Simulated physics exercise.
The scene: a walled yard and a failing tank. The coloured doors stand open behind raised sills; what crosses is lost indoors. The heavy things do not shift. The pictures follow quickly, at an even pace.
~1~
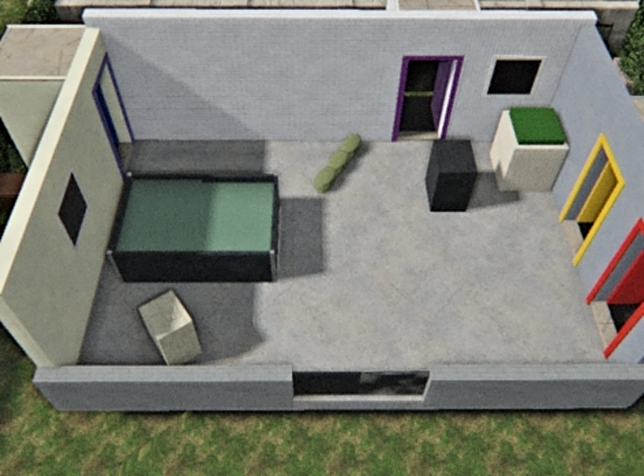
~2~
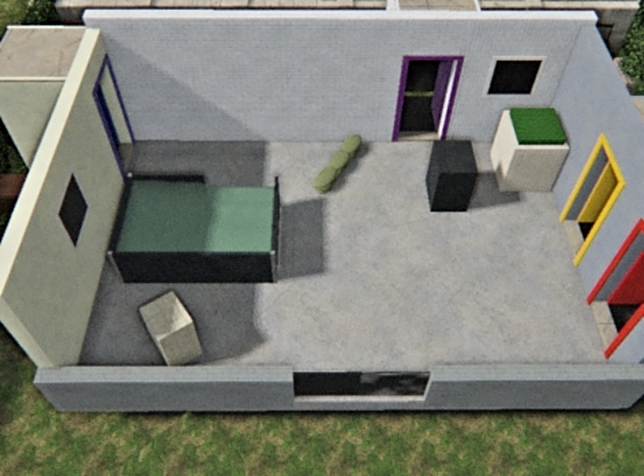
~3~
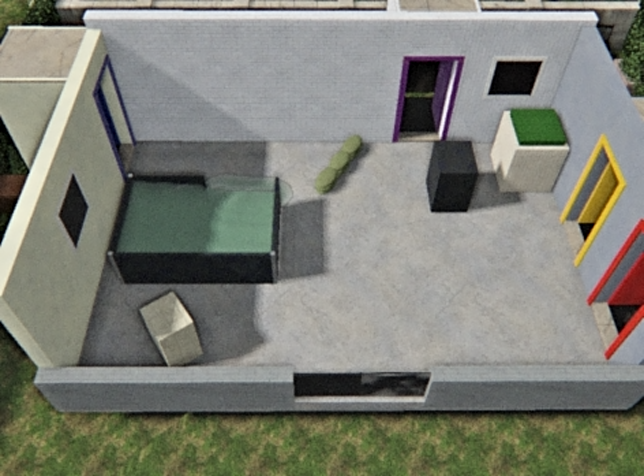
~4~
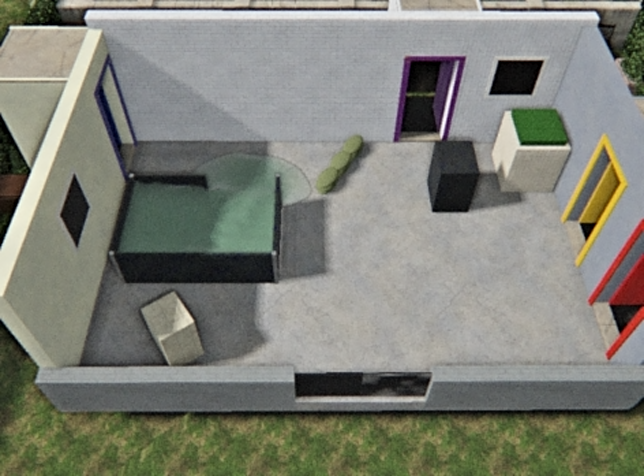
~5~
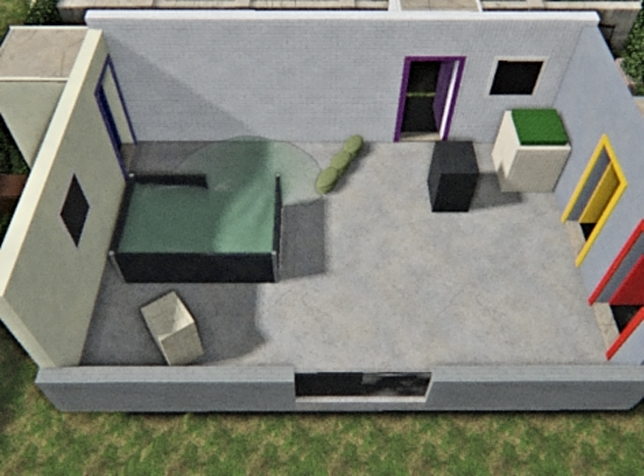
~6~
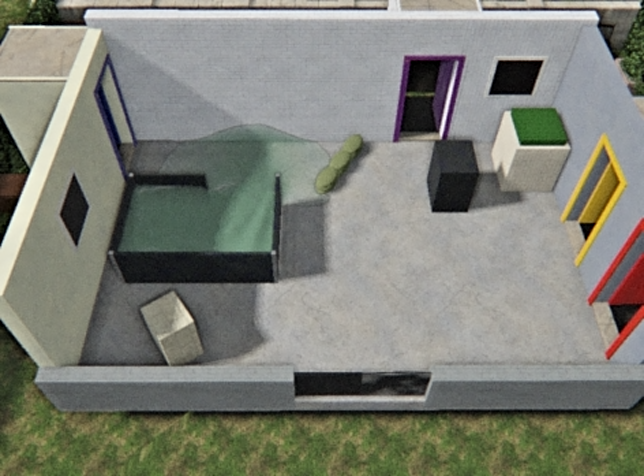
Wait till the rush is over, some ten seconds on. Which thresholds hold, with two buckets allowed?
In the end: The purple door stays under that; the red door stays under that; the blue door takes more than that; the yellow door stays under that.
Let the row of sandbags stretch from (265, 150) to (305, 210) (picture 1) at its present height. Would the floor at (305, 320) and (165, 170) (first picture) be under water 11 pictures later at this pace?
In turn: Free of water, flooded.
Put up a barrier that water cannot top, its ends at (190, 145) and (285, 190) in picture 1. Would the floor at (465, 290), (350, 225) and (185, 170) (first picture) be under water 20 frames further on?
One after the other: Under water, under water, under water.
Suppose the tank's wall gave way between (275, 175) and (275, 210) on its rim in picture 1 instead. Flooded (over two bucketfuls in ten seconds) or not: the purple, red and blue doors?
One by one: The purple door lets more in; the red door is over; the blue door lets less in.
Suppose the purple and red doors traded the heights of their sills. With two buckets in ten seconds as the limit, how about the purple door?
The purple door keeps below it.
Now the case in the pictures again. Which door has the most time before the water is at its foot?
I say the red door.
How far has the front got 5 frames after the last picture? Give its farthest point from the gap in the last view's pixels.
Around (394, 146).
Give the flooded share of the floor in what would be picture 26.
Near 50 in a hundred.
A moment on, water covers 15 % of the floor; the purple door not reached, the red door not reached, the blue door wet at the sill, nothing in, the yellow door not reached.
Next, water covers 25 % of the floor; the purple door wet at the sill, nothing in, the red door not reached, the blue door over two buckets in, the yellow door not reached.
Then, water covers 50 % of the floor; the purple door wet at the sill, nothing in, the red door not reached, the blue door far over two buckets in, the yellow door not reached.
Later, water covers 75 % of the floor; the purple door wet at the sill, nothing in, the red door not reached, the blue door far over two buckets in, the yellow door wet at the sill, nothing in.
In the end, water covers 90 % of the floor; the purple door wet at the sill, nothing in, the red door wet at the sill, nothing in, the blue door far over two buckets in, the yellow door wet at the sill, nothing in.
